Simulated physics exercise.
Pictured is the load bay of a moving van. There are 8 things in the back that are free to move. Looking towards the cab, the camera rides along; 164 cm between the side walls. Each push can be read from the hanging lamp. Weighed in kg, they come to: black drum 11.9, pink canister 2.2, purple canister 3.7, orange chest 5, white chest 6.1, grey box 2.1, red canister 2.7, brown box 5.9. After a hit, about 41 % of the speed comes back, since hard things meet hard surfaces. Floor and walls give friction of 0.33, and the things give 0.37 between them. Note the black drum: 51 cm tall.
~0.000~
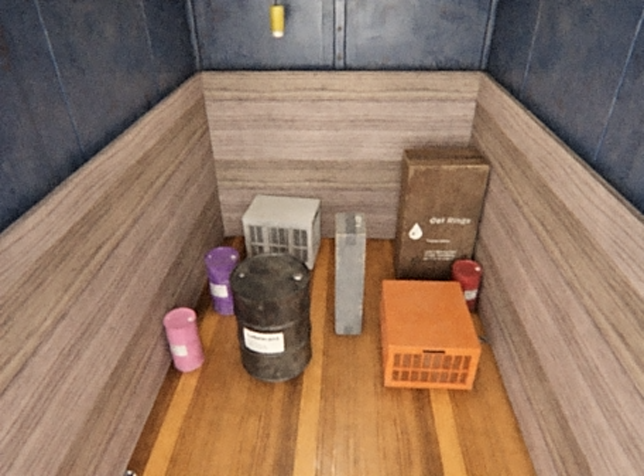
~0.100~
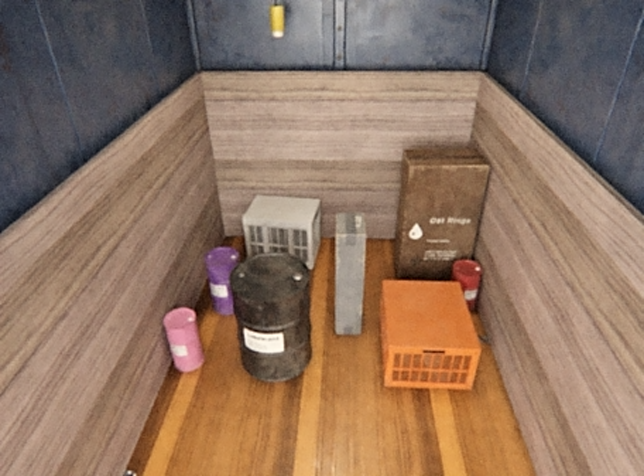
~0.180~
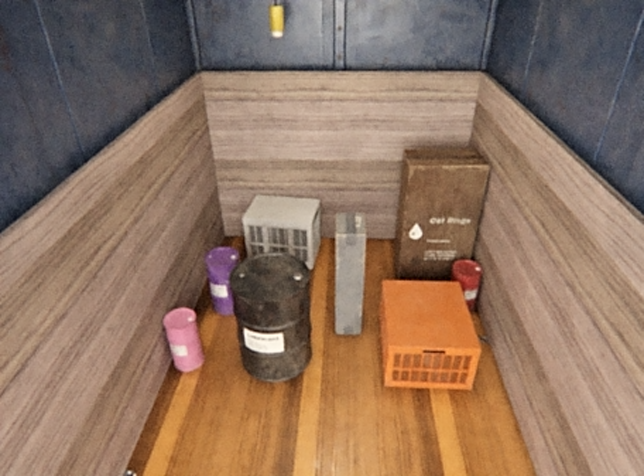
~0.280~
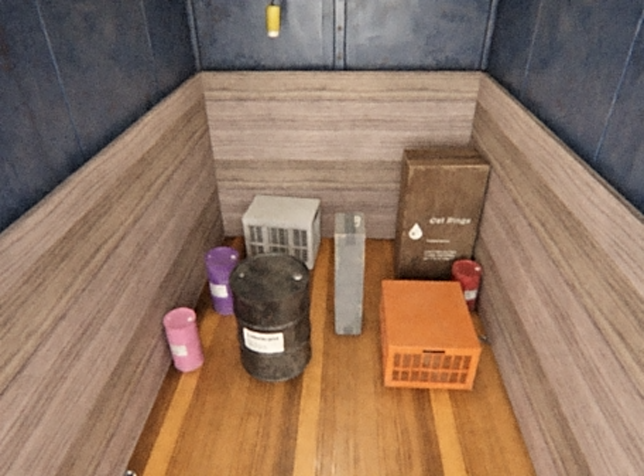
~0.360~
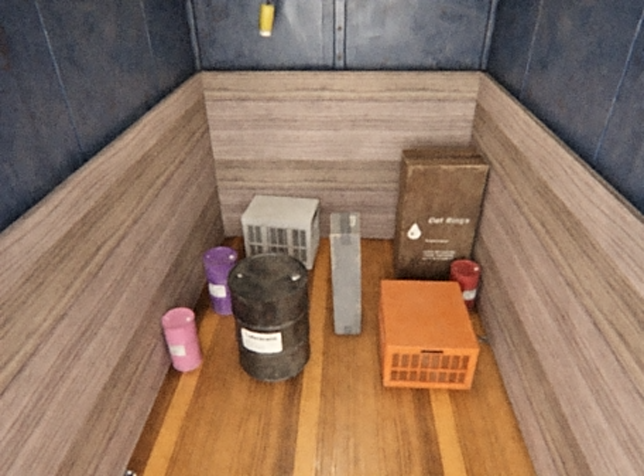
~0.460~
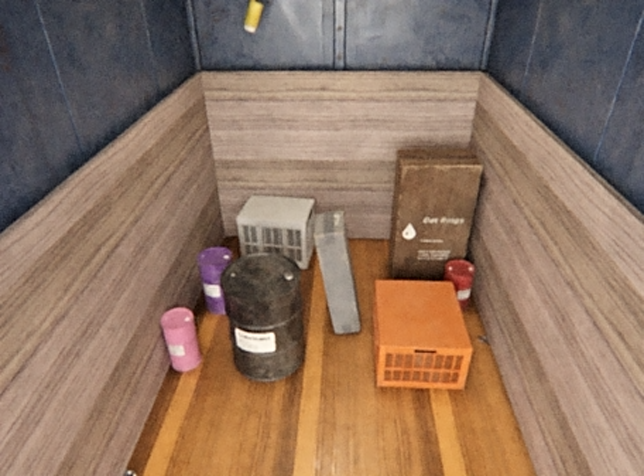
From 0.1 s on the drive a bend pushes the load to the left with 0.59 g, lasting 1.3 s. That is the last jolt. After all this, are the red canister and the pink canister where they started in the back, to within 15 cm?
Red canister: Displaced; pink canister: In position.
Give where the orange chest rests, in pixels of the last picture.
It ends up at about (311, 330).
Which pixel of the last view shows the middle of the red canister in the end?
The resting point is around (267, 292).
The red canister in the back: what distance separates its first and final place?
It ends up around 112 cm from its start.
After 0.66 s, push 0.59 g left; red canister moved 18 cm near (433, 286); grey box 34° off upright; black drum moved 18 cm.
After 0.86 s, push 0.59 g left; red canister moved 42 cm near (390, 285); grey box 47° off upright; brown box moved 41 cm.
After 1.26 s, push 0.33 g left; red canister 12° off upright near (272, 283); grey box 13° off upright; brown box moved 82 cm.
In the end (3.3 s), not toppled but over 15 cm from the start, black drum, orange chest, white chest, grey box, red canister and brown box; the other 2 under 15 cm from the start. In the last view, red canister near (267, 292), pink canister near (182, 341).
